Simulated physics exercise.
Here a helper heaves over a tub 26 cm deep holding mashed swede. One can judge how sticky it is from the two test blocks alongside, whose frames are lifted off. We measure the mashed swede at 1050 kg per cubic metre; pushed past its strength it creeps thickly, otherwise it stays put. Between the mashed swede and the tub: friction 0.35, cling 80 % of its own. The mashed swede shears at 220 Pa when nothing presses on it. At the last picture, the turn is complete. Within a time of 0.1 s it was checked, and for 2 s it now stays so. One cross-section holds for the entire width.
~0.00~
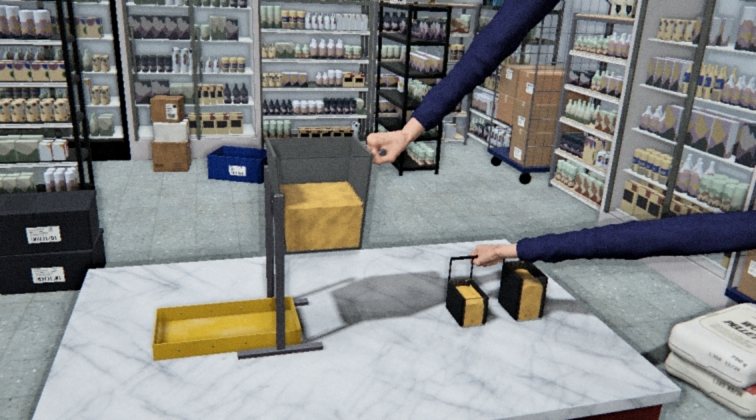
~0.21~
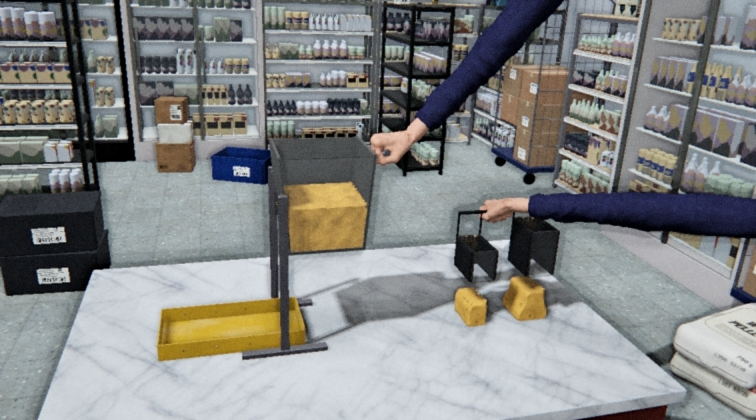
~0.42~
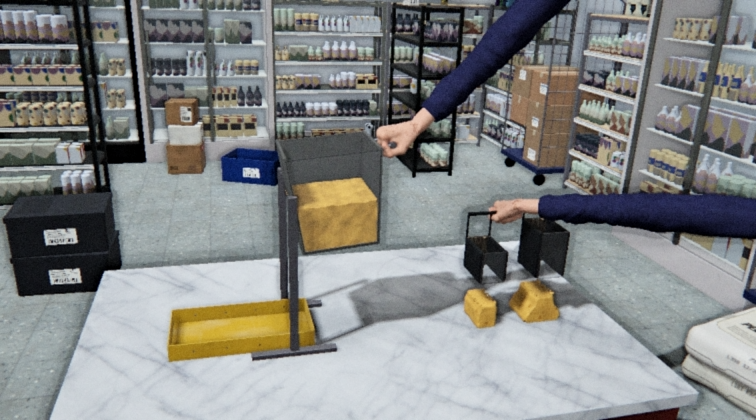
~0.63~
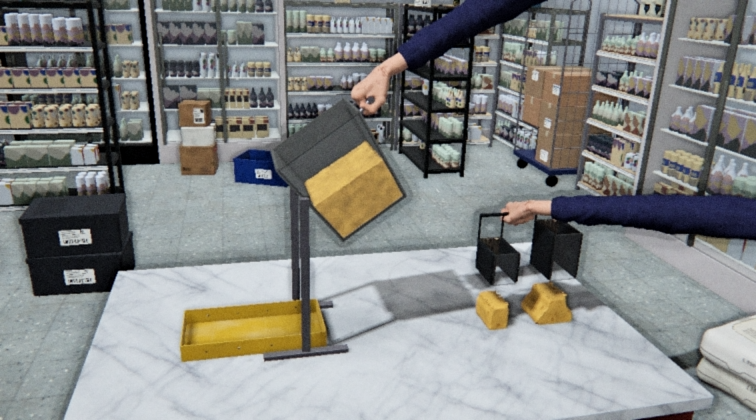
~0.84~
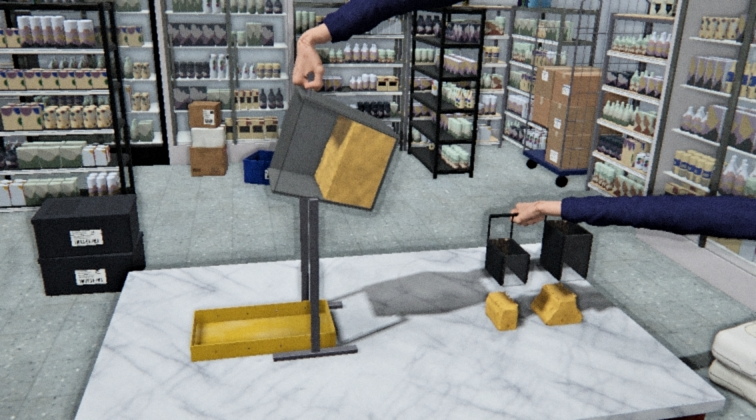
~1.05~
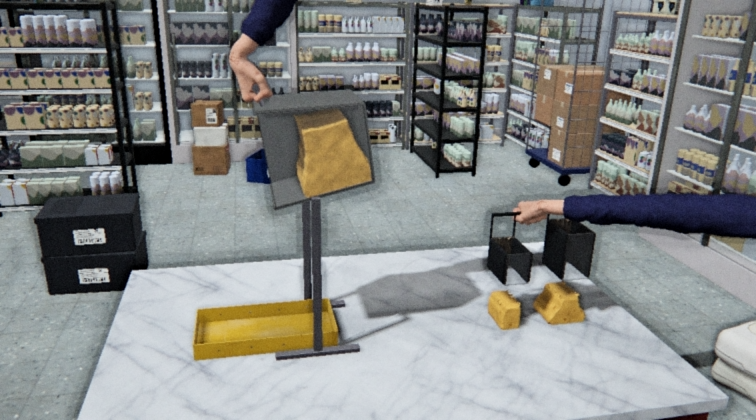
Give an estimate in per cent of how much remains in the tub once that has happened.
49 %.
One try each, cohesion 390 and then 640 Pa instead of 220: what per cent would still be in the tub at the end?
About 65 % first, about 100 % second.
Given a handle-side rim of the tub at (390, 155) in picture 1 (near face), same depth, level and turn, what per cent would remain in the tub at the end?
It would be near 40 %.
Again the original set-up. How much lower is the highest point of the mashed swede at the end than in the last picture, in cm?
About 13 cm.
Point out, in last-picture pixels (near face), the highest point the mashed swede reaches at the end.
Somewhere near (341, 169) in the last view.
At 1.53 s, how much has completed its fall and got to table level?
I'd say about 16 per cent of it.
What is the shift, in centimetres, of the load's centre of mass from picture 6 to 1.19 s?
The shift is near 7 cm.
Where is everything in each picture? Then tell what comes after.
In the first picture, handle-side rim at (370, 155), tilt 0 degrees; top of the mashed swede at (288, 208); blocks stand 8.1 cm, 13 cm (left to right).
In the second picture, handle-side rim at (374, 156), tilt 0 degrees; top of the mashed swede at (292, 209); blocks stand 7.9 cm, 10 cm (left to right).
In the third picture, handle-side rim at (380, 149), tilt 5 degrees; top of the mashed swede at (373, 200); blocks stand 7.8 cm, 9.2 cm (left to right).
In the fourth picture, handle-side rim at (357, 113), tilt 35 degrees; top of the mashed swede at (382, 161); blocks stand 7.8 cm, 9.1 cm (left to right).
In the fifth picture, handle-side rim at (303, 99), tilt 71 degrees; top of the mashed swede at (357, 125); blocks stand 7.8 cm, 9.1 cm (left to right).
In the sixth picture, handle-side rim at (256, 115), tilt 98 degrees; top of the mashed swede at (343, 121); blocks stand 7.8 cm, 9.1 cm (left to right).
After 1.19 s, the tub is at 98 degrees and holds 97 %.
After 1.36 s, the tub is at 98 degrees and holds 60 %.
After 1.53 s, the tub is at 98 degrees and holds 50 %.
After 1.70 s, the tub is at 98 degrees and holds 49 %.
After 3.05 s, at the end, the tub is at 98 degrees and holds 49 %.
